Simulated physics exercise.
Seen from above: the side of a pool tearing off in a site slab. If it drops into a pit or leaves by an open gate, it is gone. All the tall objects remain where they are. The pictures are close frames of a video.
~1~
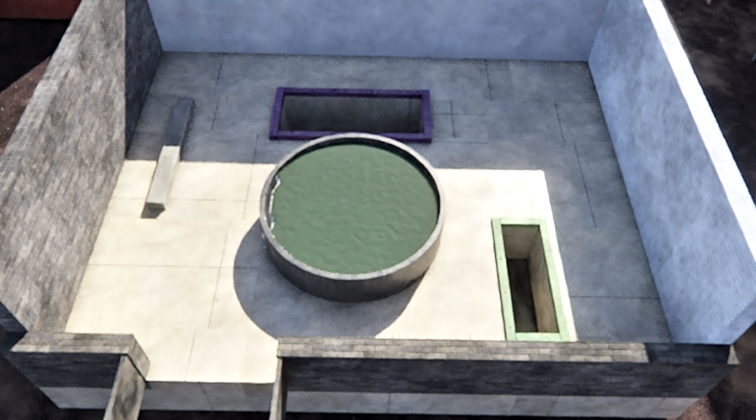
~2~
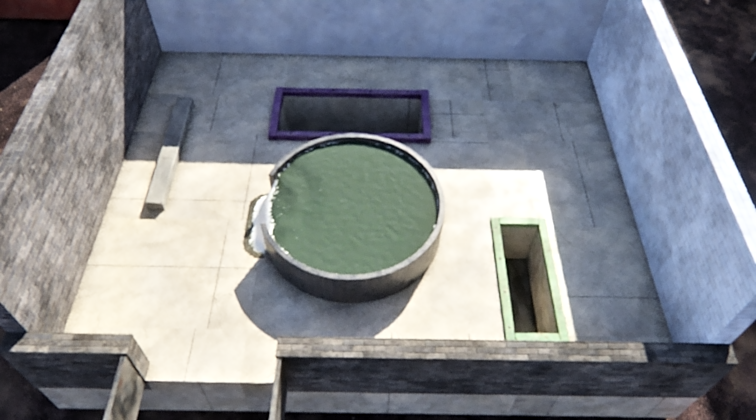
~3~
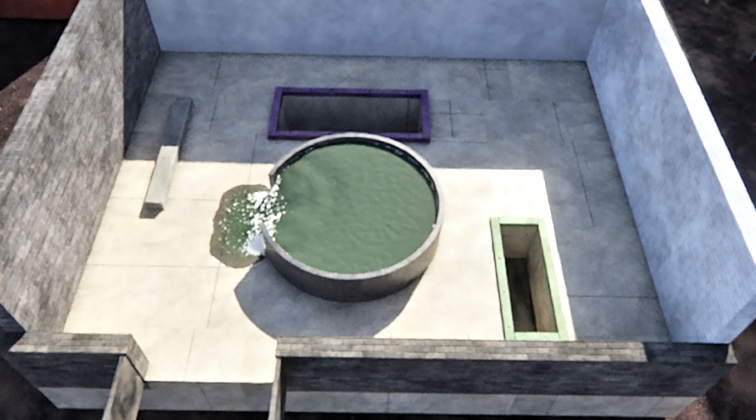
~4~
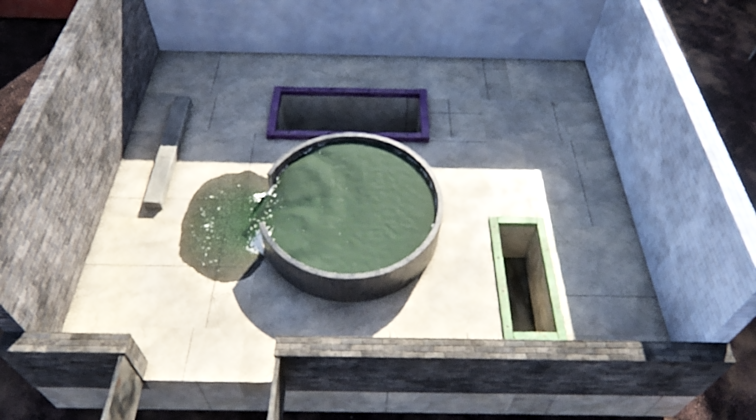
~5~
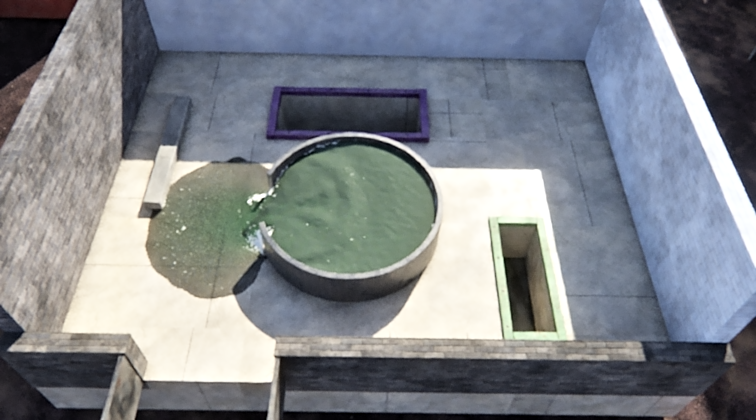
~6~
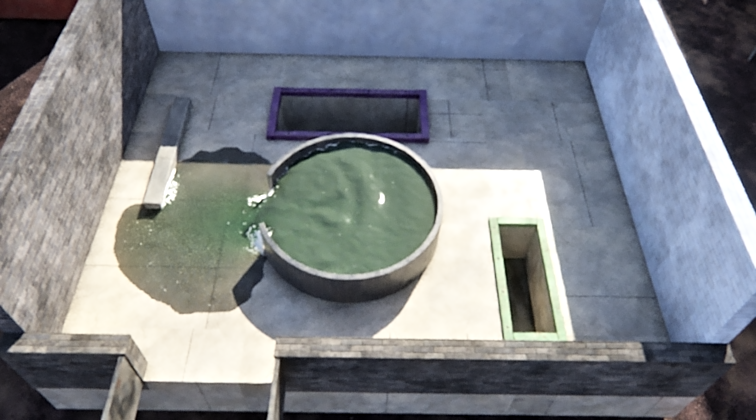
In a walled concrete yard seen from above, a round tank of green water opens on its left side, and water pours through the gap, spreading left across the pale floor in a widening pool that reaches a low block.
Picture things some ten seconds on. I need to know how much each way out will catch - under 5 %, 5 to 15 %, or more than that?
Here you go: The gate catches 5 to 15 %; the green pit catches under 5 %; the purple pit catches under 5 %.
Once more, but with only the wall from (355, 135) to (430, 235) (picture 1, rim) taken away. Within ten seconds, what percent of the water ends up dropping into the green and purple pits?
Approximately, green takes 20 % and purple takes 8 %.
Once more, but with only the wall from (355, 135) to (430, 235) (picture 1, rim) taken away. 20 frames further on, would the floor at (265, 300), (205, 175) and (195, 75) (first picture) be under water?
In the order asked: Out of reach, out of reach, out of reach.
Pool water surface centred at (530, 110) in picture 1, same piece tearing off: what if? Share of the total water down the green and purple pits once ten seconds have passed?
Tally in per cent - green pit 0; purple pit 30.
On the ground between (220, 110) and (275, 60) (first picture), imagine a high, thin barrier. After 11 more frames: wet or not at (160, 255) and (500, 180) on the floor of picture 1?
Going by the list, I'd say reached by the flood, then kept clear of the flood.
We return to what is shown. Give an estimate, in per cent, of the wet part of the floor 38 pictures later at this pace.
Roughly 55 per cent.
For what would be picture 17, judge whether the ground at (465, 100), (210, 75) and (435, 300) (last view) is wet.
Taking them in the order given: Spared, then swamped, then spared.
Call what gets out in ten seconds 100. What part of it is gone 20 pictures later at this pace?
Estimate: Some 10 %.
A moment on, water covers 15 % of the floor; the gate 0 %, the green pit 0 %, the purple pit 0 %.
Next, water covers 25 % of the floor; the gate 0 %, the green pit 0 %, the purple pit 0 %.
Then, water covers 35 % of the floor; the gate 1 %, the green pit 0 %, the purple pit 0 %.
Later, water covers 55 % of the floor; the gate 5 %, the green pit 0 %, the purple pit 0 %.
In the end, water covers 80 % of the floor; the gate 9 %, the green pit 1 %, the purple pit 0 %.
